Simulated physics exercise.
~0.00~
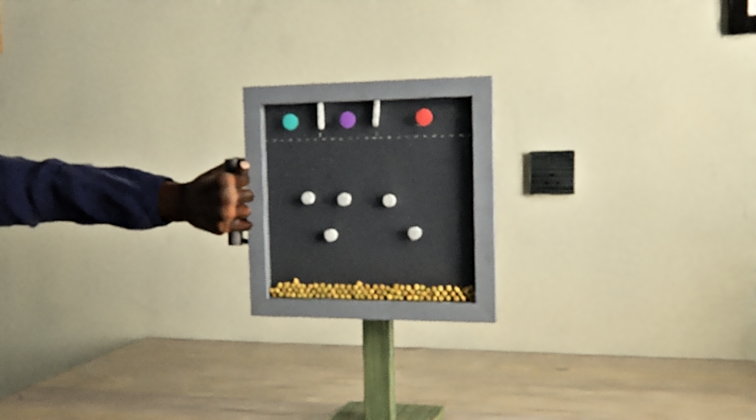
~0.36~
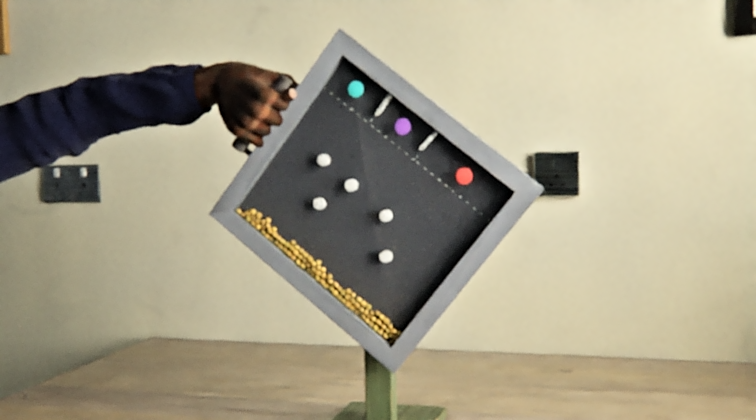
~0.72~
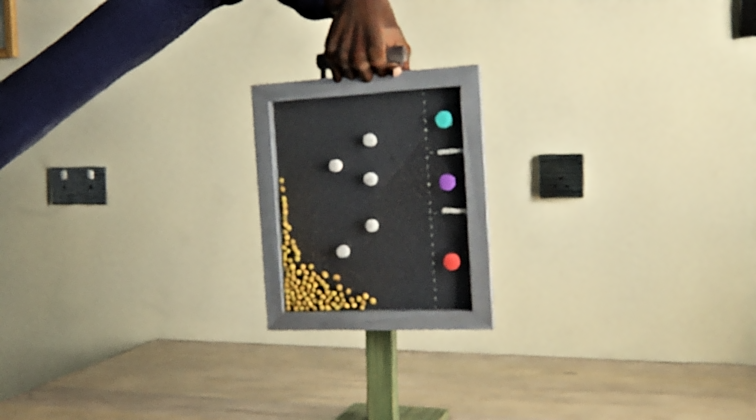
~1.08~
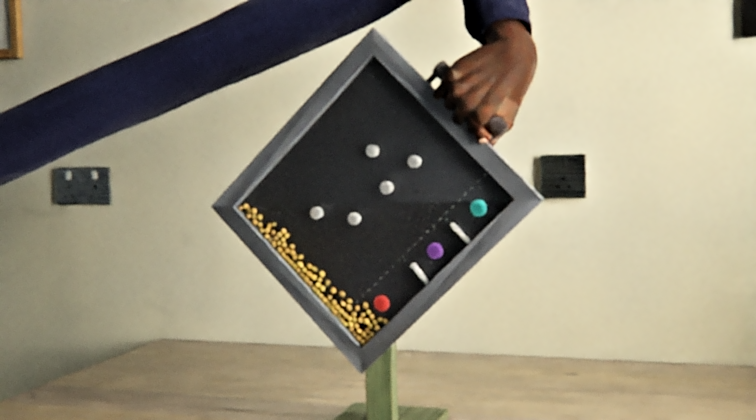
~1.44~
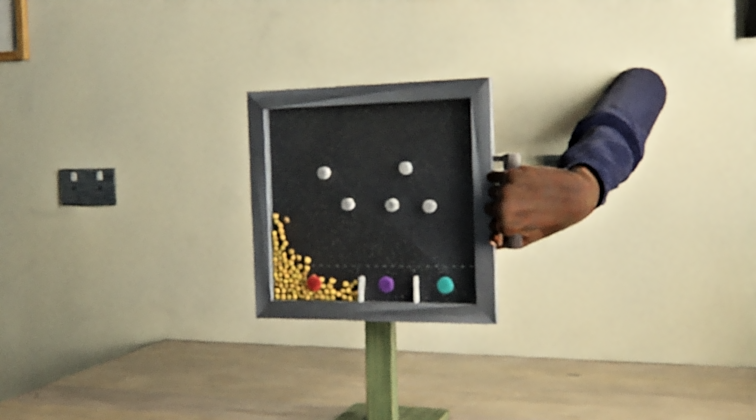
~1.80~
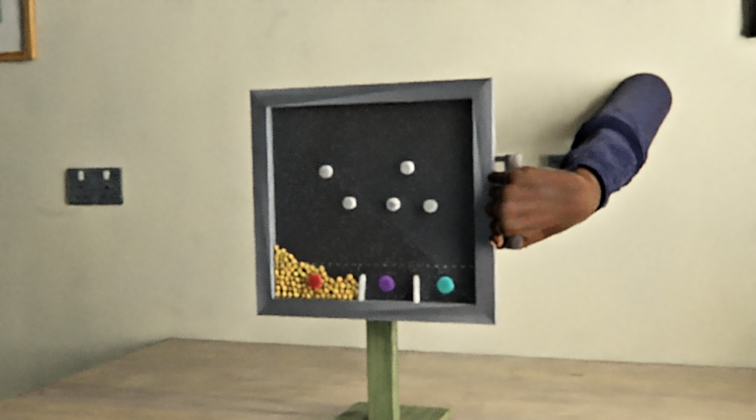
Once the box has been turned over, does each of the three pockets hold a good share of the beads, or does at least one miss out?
At least one misses out. Only the pocket with the red sticker gets a good share of the beads, while the purple and turquoise ones do not.
A shallow square box of small beads was turned clockwise by a hand until it was upside down, the beads sliding along its sides and heaping over the red-stickered pocket at bottom left, while the purple and turquoise pockets stayed empty.
